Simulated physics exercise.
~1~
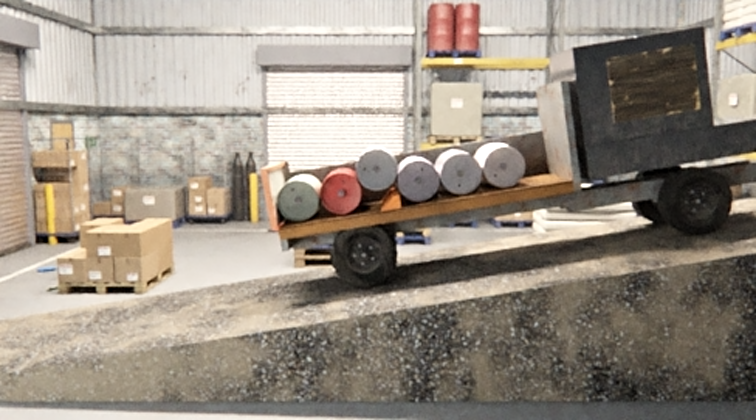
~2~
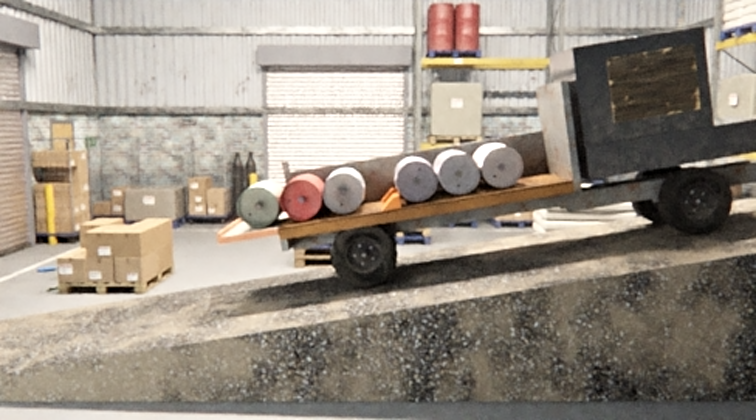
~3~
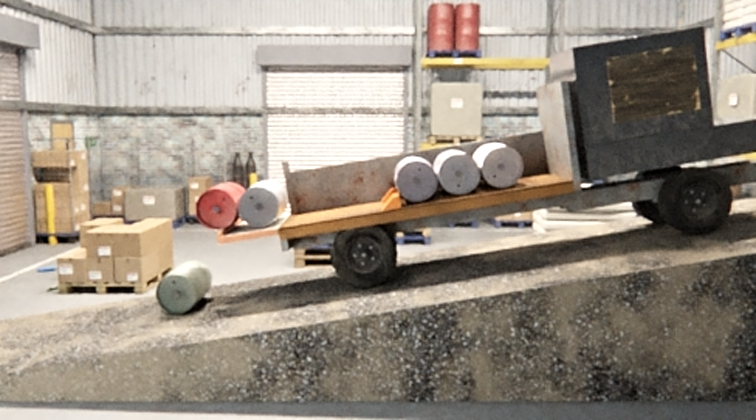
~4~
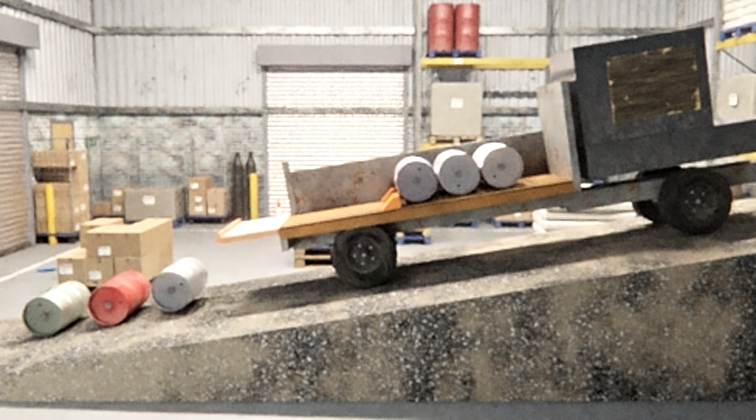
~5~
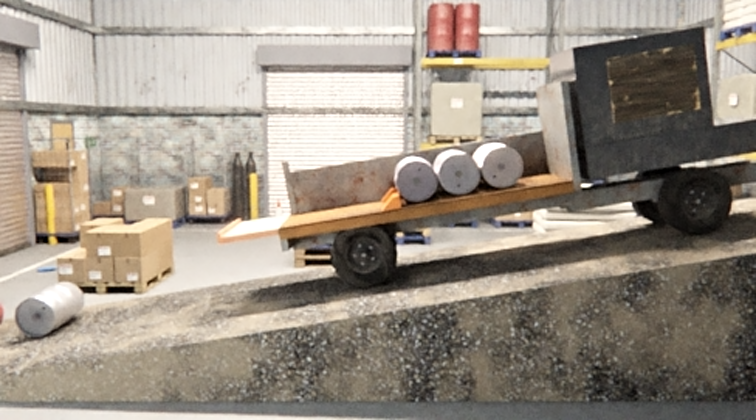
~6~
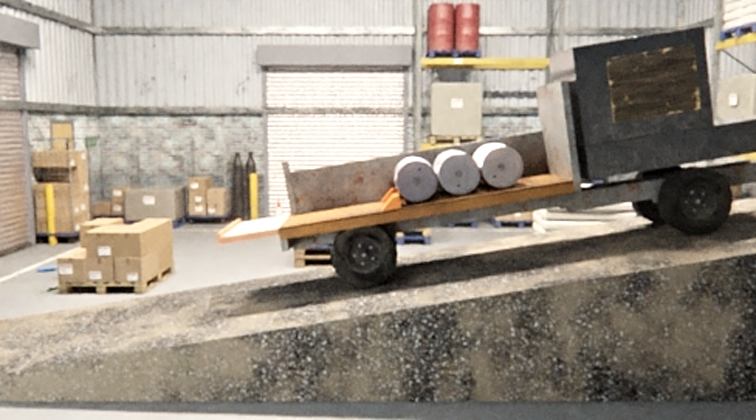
Six barrels lie on their sides on the open bed of a dark pick-up, parked tail downhill to the left on a slope in a warehouse, seen from the side. A green one is nearest the tailgate, then a red one, with grey and white ones behind. The tailgate swings down, and the green, red and nearest grey barrels roll left onto it. Green drops off first, then red and grey follow, rolling down the slope and out of view at the left. Three pale barrels stay on the bed behind the orange chock.
